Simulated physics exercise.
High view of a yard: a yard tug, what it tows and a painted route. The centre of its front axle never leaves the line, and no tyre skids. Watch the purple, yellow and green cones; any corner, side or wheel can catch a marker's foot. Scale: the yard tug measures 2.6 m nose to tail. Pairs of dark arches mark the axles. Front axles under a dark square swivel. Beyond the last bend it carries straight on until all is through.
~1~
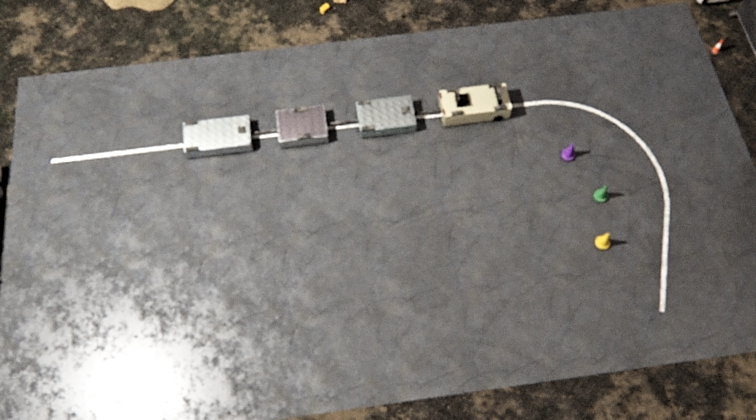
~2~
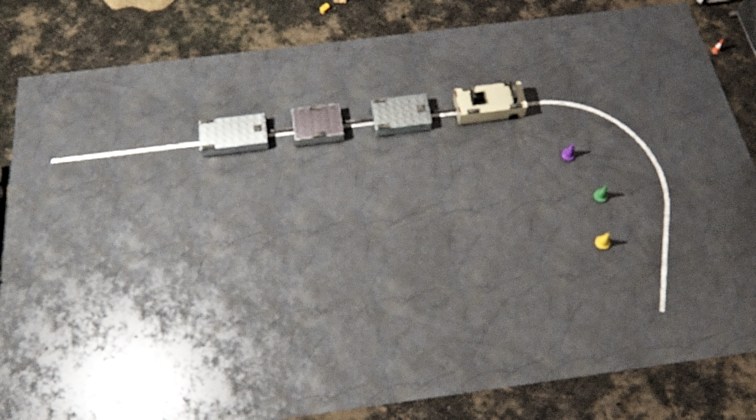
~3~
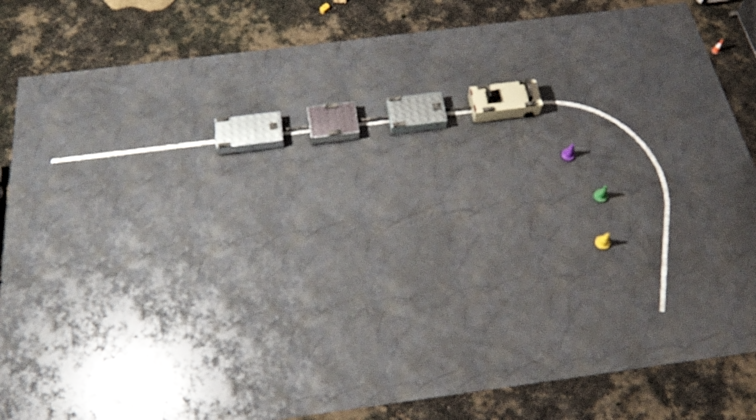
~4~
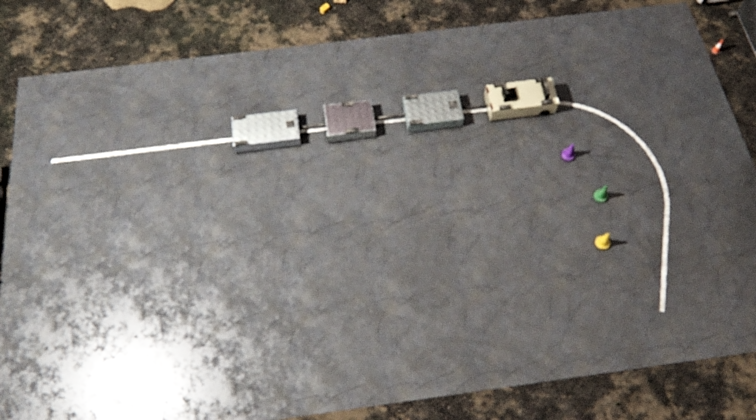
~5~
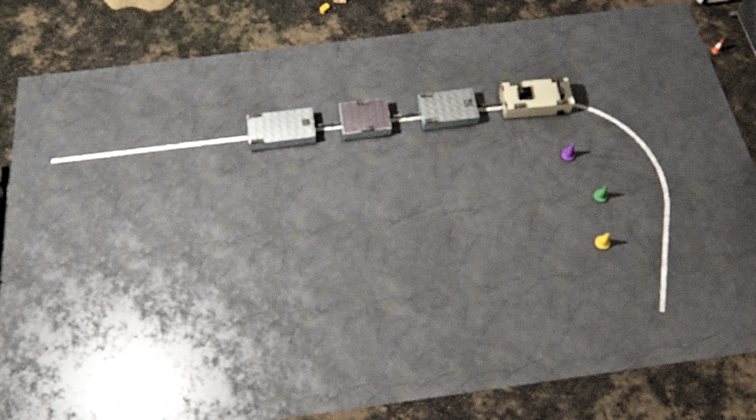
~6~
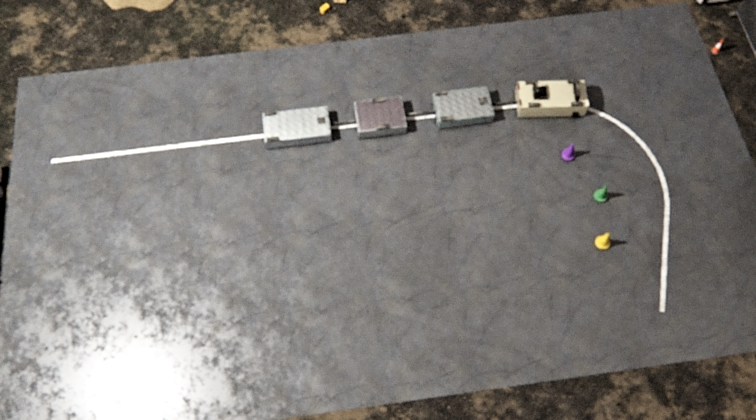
A small cream vehicle pulled three gray trailers slowly to the right along a white line on a dark surface, then started to turn where the line curved, just above the purple cone.
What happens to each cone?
Purple escapes. Yellow is missed. Green escapes.
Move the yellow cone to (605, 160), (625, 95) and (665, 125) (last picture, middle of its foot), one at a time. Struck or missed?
First struck, second clear, third clear.
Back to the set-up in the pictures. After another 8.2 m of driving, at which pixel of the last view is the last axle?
Near (457, 104).
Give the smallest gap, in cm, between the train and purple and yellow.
To spare: Purple 15, yellow 65.
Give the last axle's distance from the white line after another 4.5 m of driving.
Some 0 cm off it.
4.4 m further on, the last axle is at (378, 113) of the last picture, 5 cm off the line.
14.4 m further on, the last axle is at (591, 132) of the last picture, 140 cm off the line; purple has been passed with 15 cm to spare.
17.2 m further on, the last axle is at (633, 184) of the last picture, 140 cm off the line; green has been passed with 15 cm to spare.
19.4 m further on, the last axle is at (651, 237) of the last picture, 70 cm off the line; yellow has been passed with 65 cm to spare.
22.4 m further on, the last axle is at (661, 318) of the last picture, 25 cm off the line; 0 of 3 struck in all.
